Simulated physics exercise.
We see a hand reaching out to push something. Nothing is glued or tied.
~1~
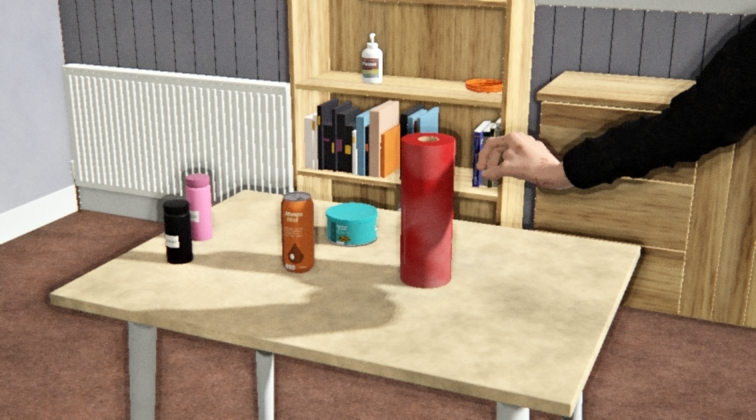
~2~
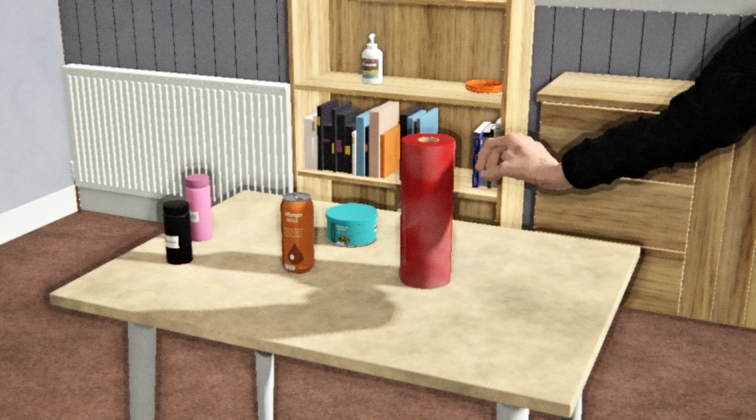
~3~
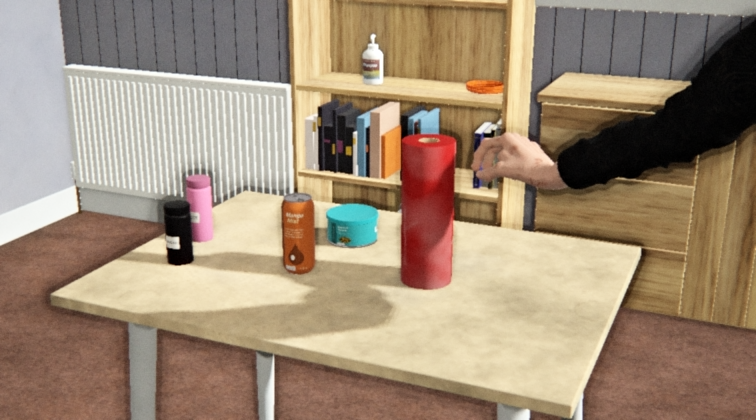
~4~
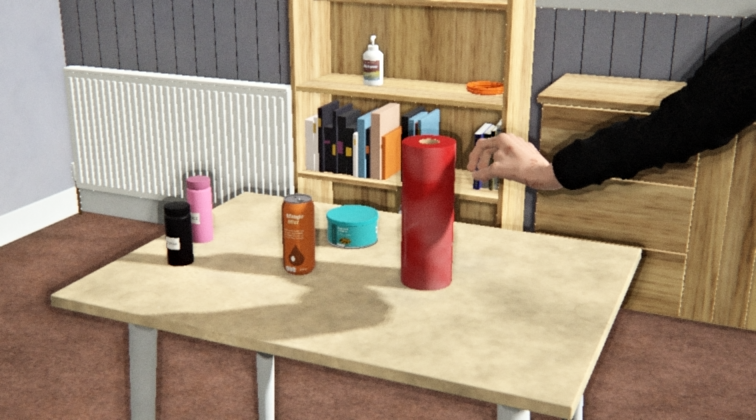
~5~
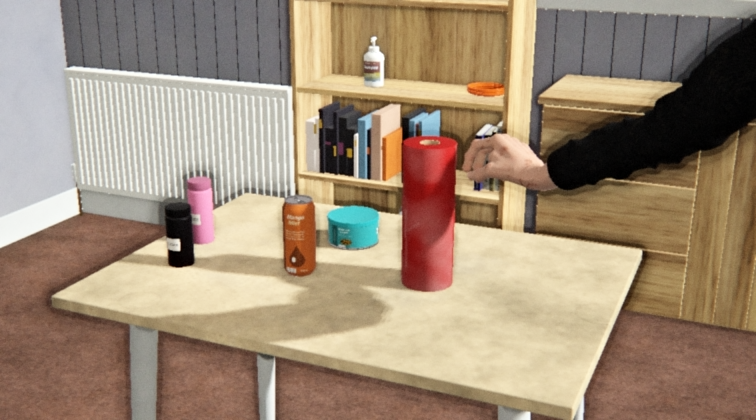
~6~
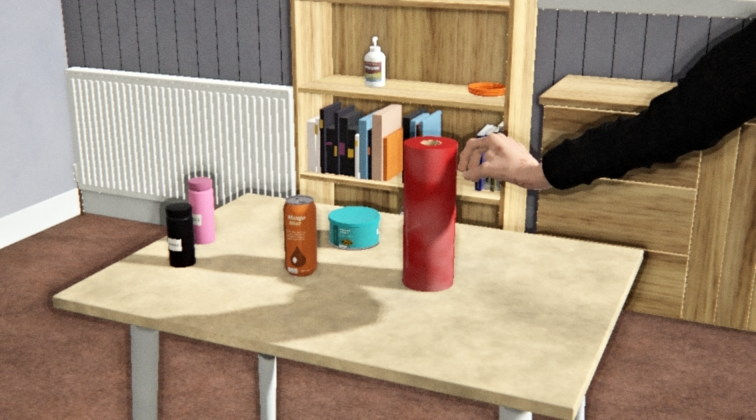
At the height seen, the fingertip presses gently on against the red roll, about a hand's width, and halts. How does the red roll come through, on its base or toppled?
The red roll topples.
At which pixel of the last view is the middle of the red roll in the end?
At about (336, 240).
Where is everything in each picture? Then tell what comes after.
Red roll (427, 211), in the first picture.
Red roll (427, 211), in the second picture.
Red roll (428, 212), in the third picture.
Red roll (428, 213), in the fourth picture.
Red roll (429, 214), in the fifth picture.
Red roll (430, 214), in the sixth picture.
Then, 0.60 s later than the last frame, red roll tilted by 14° near (412, 208).
Then, 1.20 s later than the last frame, red roll tilted by 52° near (365, 212).
Then, 1.40 s later than the last frame, red roll on its side near (340, 237).
Then, 1.60 s later than the last frame, red roll on its side near (338, 239).
When it is over, lying over on the table, red roll. End places, in pixels of the last picture, red roll near (336, 240).
